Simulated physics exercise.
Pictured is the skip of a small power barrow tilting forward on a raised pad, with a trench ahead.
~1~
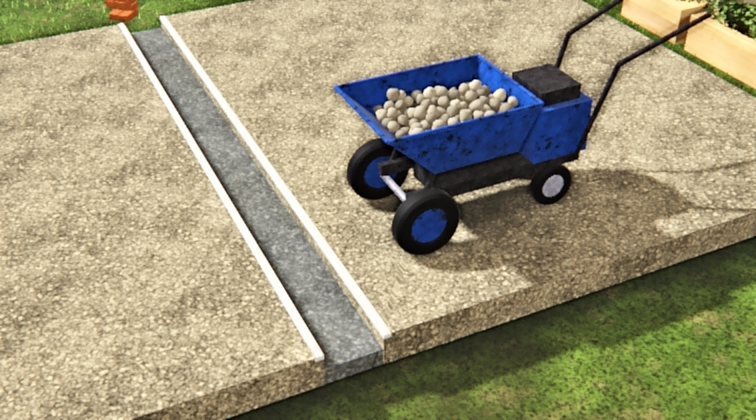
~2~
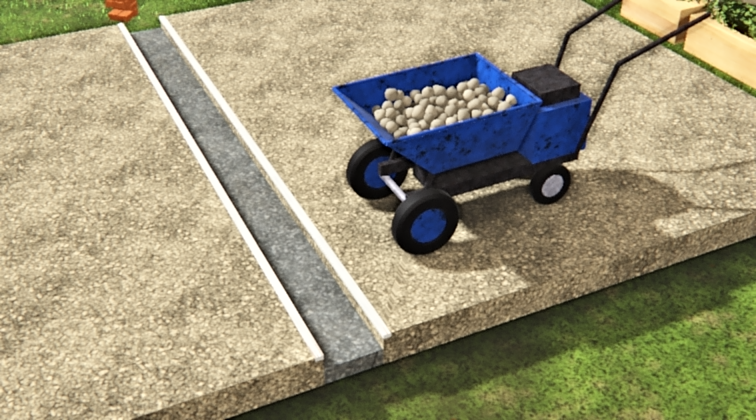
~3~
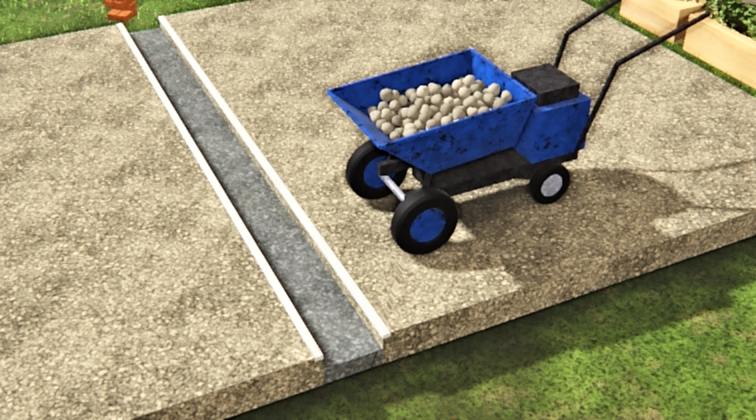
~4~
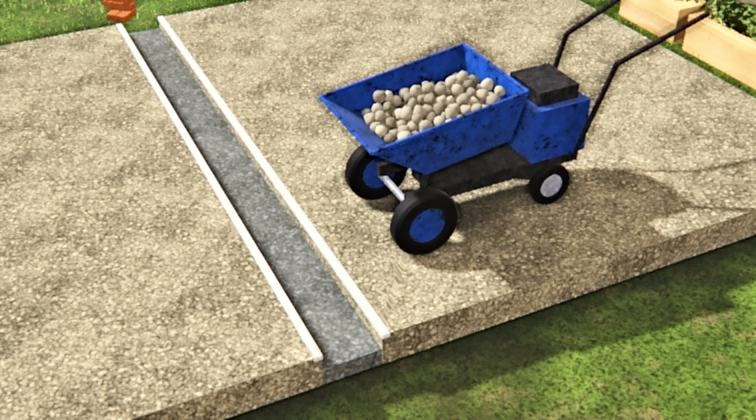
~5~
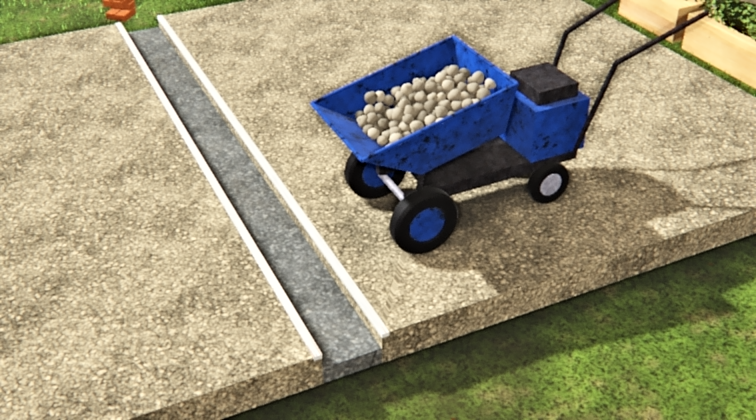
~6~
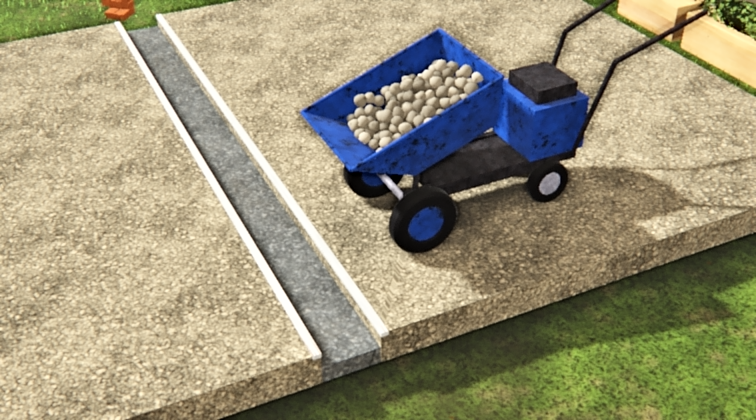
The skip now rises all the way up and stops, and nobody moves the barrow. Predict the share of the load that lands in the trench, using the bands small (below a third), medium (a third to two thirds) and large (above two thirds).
Medium.
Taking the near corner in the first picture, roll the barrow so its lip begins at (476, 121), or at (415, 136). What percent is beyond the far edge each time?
0 % then 10 %.
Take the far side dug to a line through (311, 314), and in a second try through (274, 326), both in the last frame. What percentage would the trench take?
In turn 30 and 80 in a hundred.
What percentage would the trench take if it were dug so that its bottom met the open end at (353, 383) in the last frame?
It lands somewhere near 70 percent.
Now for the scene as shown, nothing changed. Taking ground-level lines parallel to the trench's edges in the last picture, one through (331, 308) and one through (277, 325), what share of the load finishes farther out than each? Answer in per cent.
80 and 30 in a hundred.
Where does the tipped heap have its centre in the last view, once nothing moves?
Close to (269, 253), more or less.
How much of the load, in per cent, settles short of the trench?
It comes to close to 0 %.
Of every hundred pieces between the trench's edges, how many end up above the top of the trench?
Around 35 in a hundred.
Just after the last frame, skip tipped steeply; every one in the skip.
A moment on, skip tipped steeply; the larger part in the skip; about a tenth in or heaped over the trench; about a tenth beyond it; just a few falling.
Further on, skip tipped right over; about a tenth in the skip; roughly half in or heaped over the trench; roughly a third beyond it.
When it is over, skip tipped right over; about a tenth in the skip; roughly half in or heaped over the trench; roughly a third beyond it.
